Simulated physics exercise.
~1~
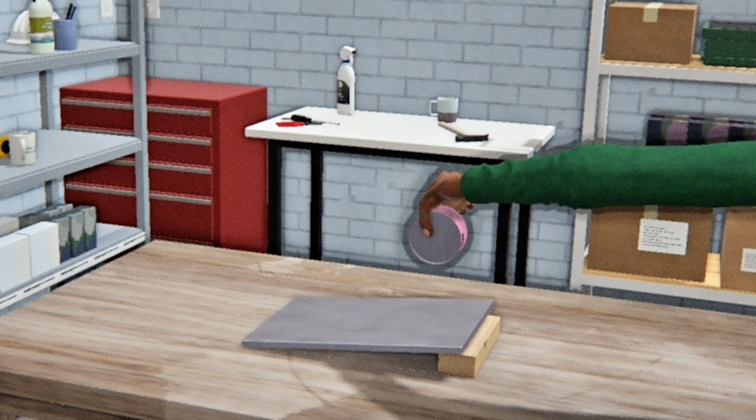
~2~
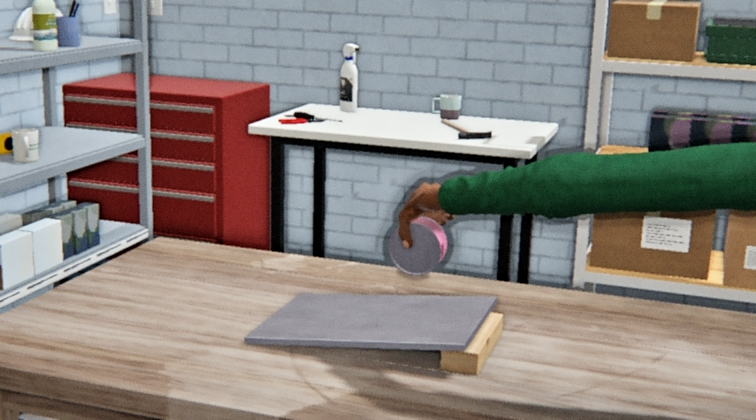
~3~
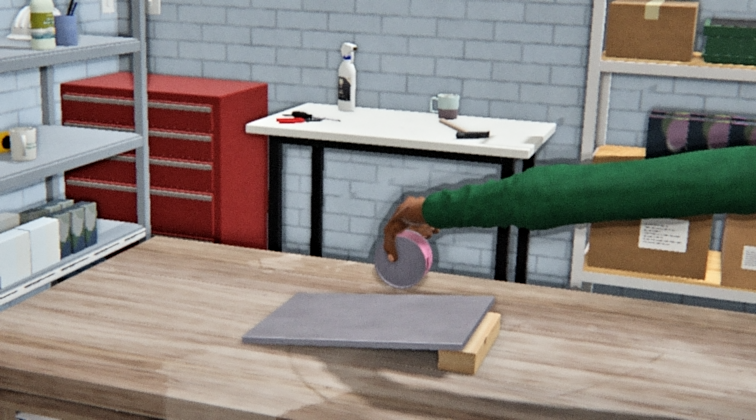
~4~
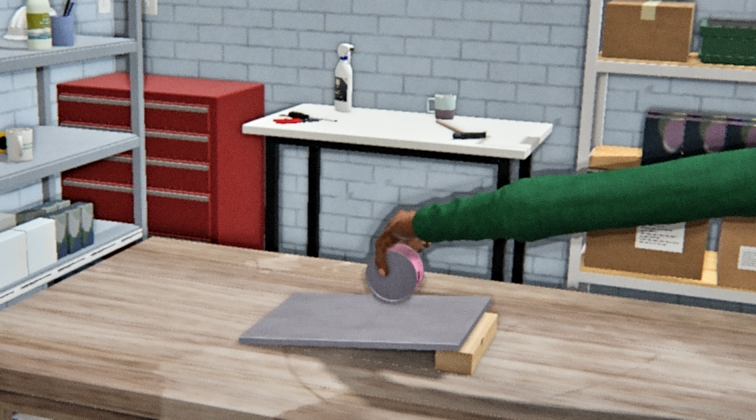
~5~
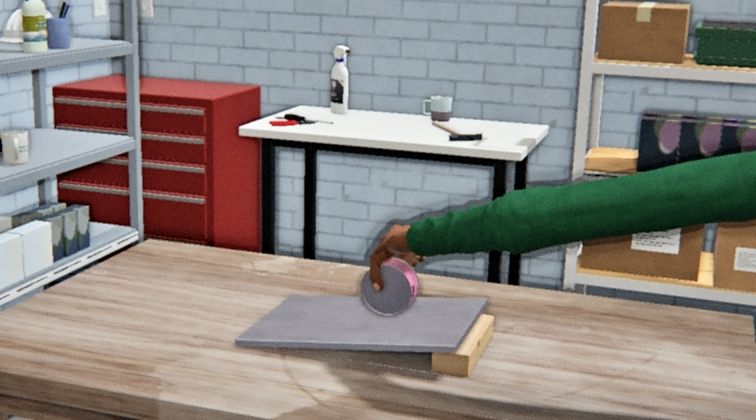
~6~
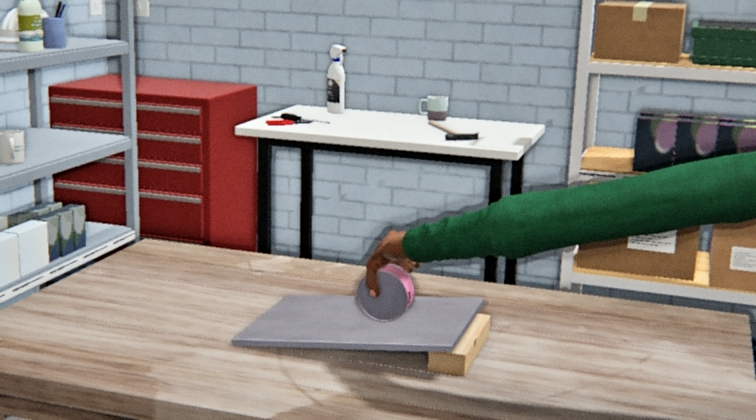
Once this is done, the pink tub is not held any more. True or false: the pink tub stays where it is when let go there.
False.
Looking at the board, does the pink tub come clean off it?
At the end, the pink tub is no longer up there.
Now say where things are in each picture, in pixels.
In the first frame, on its way; pink tub (438, 235).
In the second frame, on its way; pink tub (418, 246).
In the third frame, on its way; pink tub (404, 259).
In the fourth frame, on its way; pink tub (395, 273).
In the fifth frame, on its way; pink tub (390, 287).
In the sixth frame, in place under the hand; pink tub (386, 293).
Then, 1.20 s on from there, pink tub now off the board.
Then, 2.00 s on from there, things are still on the move.
In the end, off the board, pink tub. The pink tub runs down the board.
